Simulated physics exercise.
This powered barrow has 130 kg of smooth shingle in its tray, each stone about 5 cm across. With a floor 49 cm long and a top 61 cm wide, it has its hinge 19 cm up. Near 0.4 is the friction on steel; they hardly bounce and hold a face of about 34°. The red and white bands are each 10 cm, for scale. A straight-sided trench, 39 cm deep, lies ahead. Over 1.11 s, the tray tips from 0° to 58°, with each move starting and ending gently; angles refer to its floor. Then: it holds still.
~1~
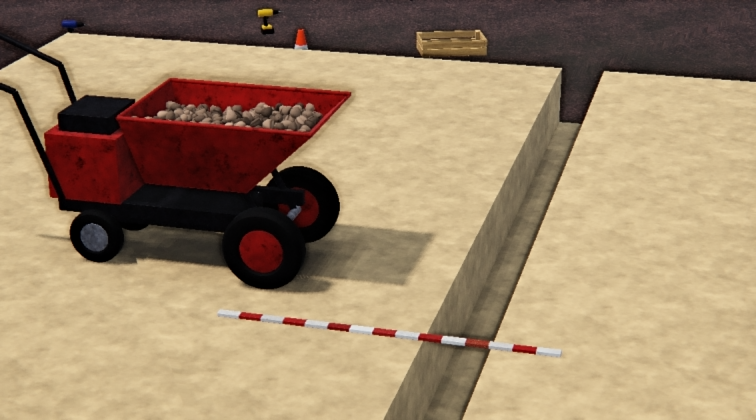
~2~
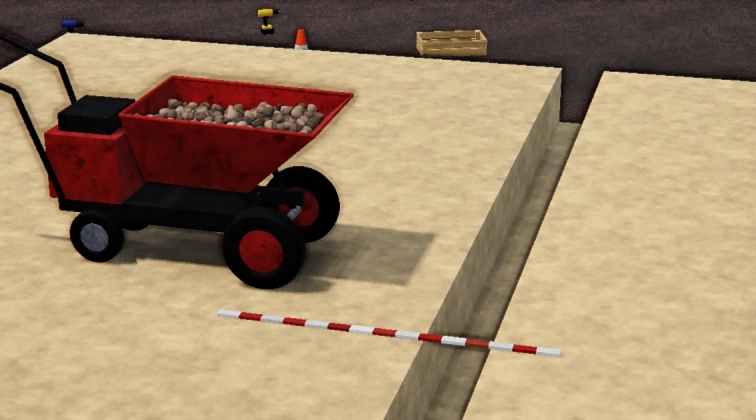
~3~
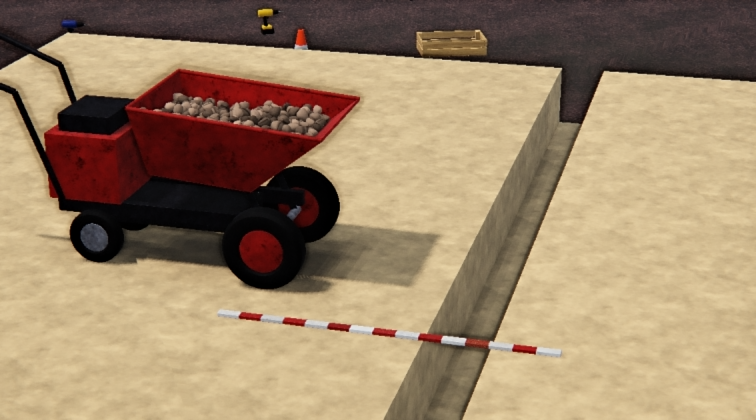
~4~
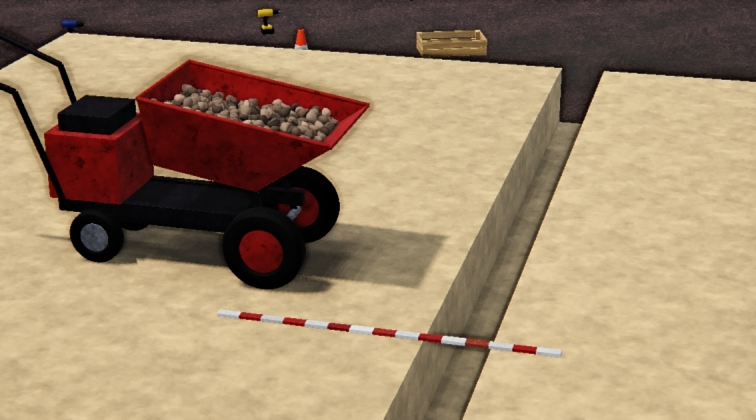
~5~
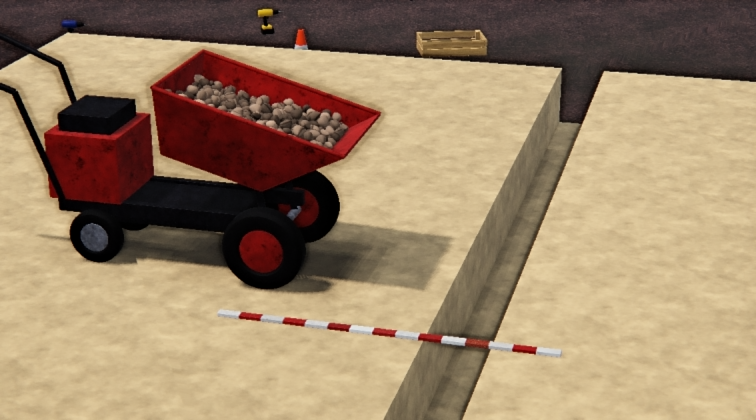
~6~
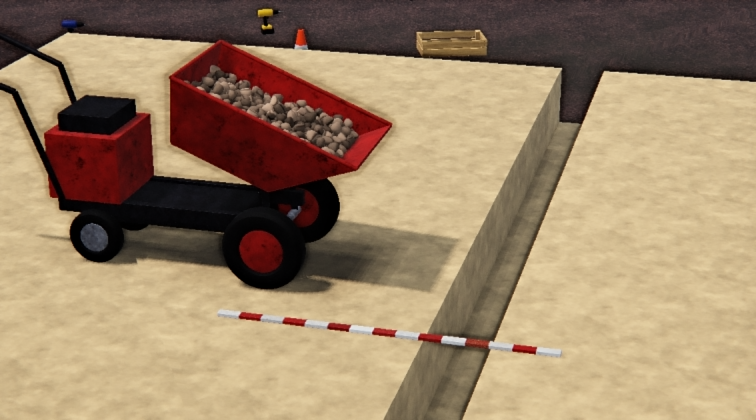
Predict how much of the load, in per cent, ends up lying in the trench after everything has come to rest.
Roughly 87 per cent of it.
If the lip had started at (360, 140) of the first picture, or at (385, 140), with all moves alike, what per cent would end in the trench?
Close to 70 percent in the first case, 50 percent in the second.
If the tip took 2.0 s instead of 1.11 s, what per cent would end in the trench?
Roughly 85 per cent.
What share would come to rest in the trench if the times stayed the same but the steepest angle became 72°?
Then roughly 75 percent.
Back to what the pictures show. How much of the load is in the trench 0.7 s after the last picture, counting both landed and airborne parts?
Roughly 10% by that time.
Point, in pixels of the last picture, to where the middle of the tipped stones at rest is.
The stones end up centred near (479, 339).
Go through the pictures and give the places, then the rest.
The tray is at 0°, its lip at (312, 135); the top of the load is at (261, 114), in the first frame.
Lip at (315, 137), floor tilted 1°, highest stones at (249, 113), in the second frame.
Lip at (322, 141), floor tilted 4°, highest stones at (224, 108), in the third frame.
Lip at (332, 147), floor tilted 9°, highest stones at (199, 98), in the fourth frame.
Lip at (344, 157), floor tilted 15°, highest stones at (204, 89), in the fifth frame.
Lip at (357, 169), floor tilted 22°, highest stones at (216, 79), in the sixth frame.
Then, 0.4 s after the last picture the floor is at 49°, 100 % in the tray; the foremost stones are at (380, 203).
Then, 0.7 s after the last picture the floor is at 58°, 78 % in the tray, 14 % short of the trench, 8 % in the trench; the foremost stones are at (477, 297).
Then, 1.1 s after the last picture the floor is at 58°, 39 % in the tray, 15 % short of the trench, 47 % in the trench; the foremost stones are at (519, 336).
Then, 3.0 s after the last picture the floor is at 58°, 0 % in the tray, 13 % short of the trench, 87 % in the trench; the foremost stones are at (534, 343).
